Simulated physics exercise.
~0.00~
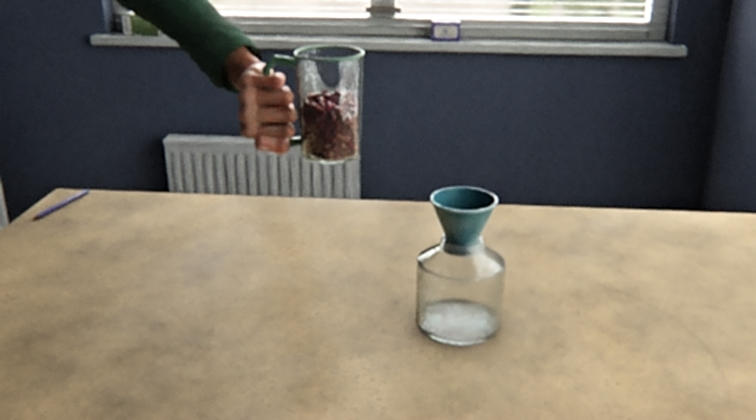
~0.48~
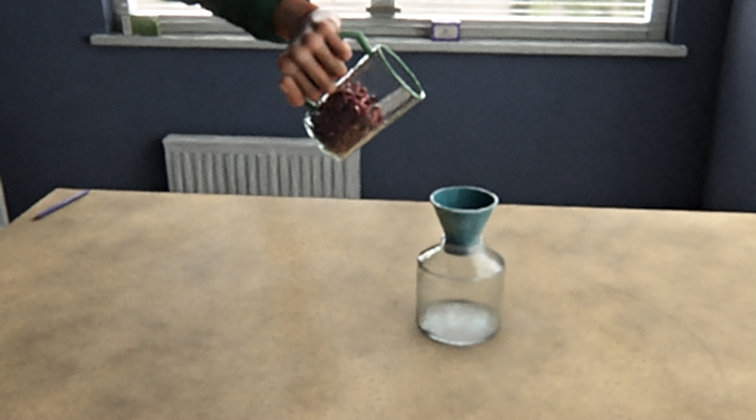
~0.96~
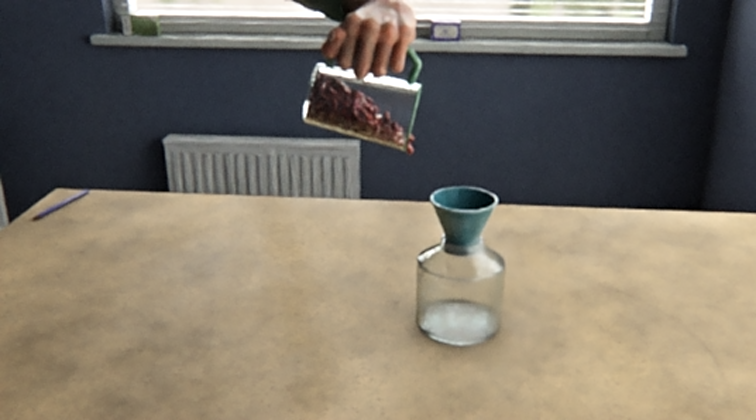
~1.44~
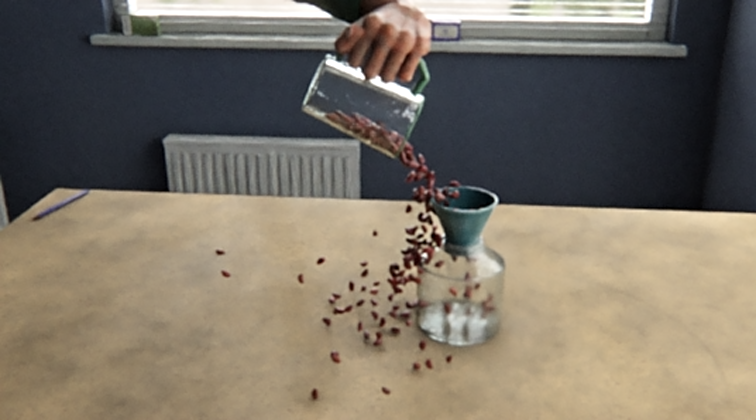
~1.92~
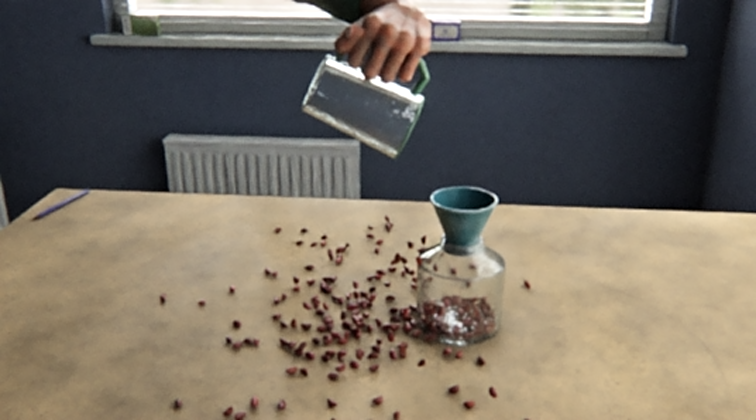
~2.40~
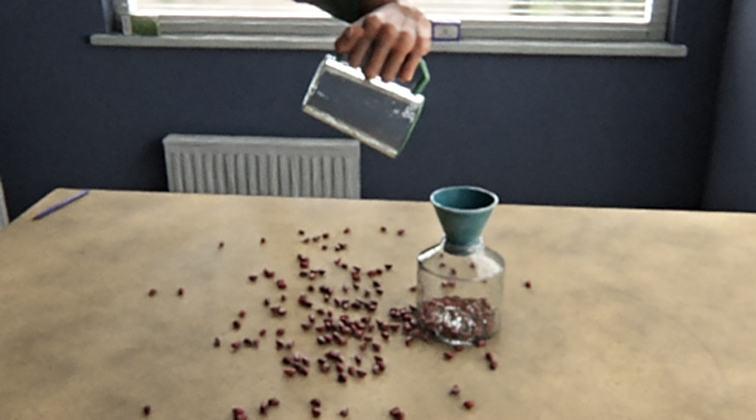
A hand in a green sleeve holds a clear glass cup of dark red beans by its handle, upper left, above a tan table seen from slightly above, with a dark blue wall, white radiator and window behind. On the table, right of centre, stands a clear jar with a teal funnel in its neck. The hand moves the cup right and tips it until the beans slide to the rim. They pour out, many missing the funnel and bouncing across the table. Finally the emptied cup hangs tilted, most beans lie scattered, and a smaller share rests inside the jar.
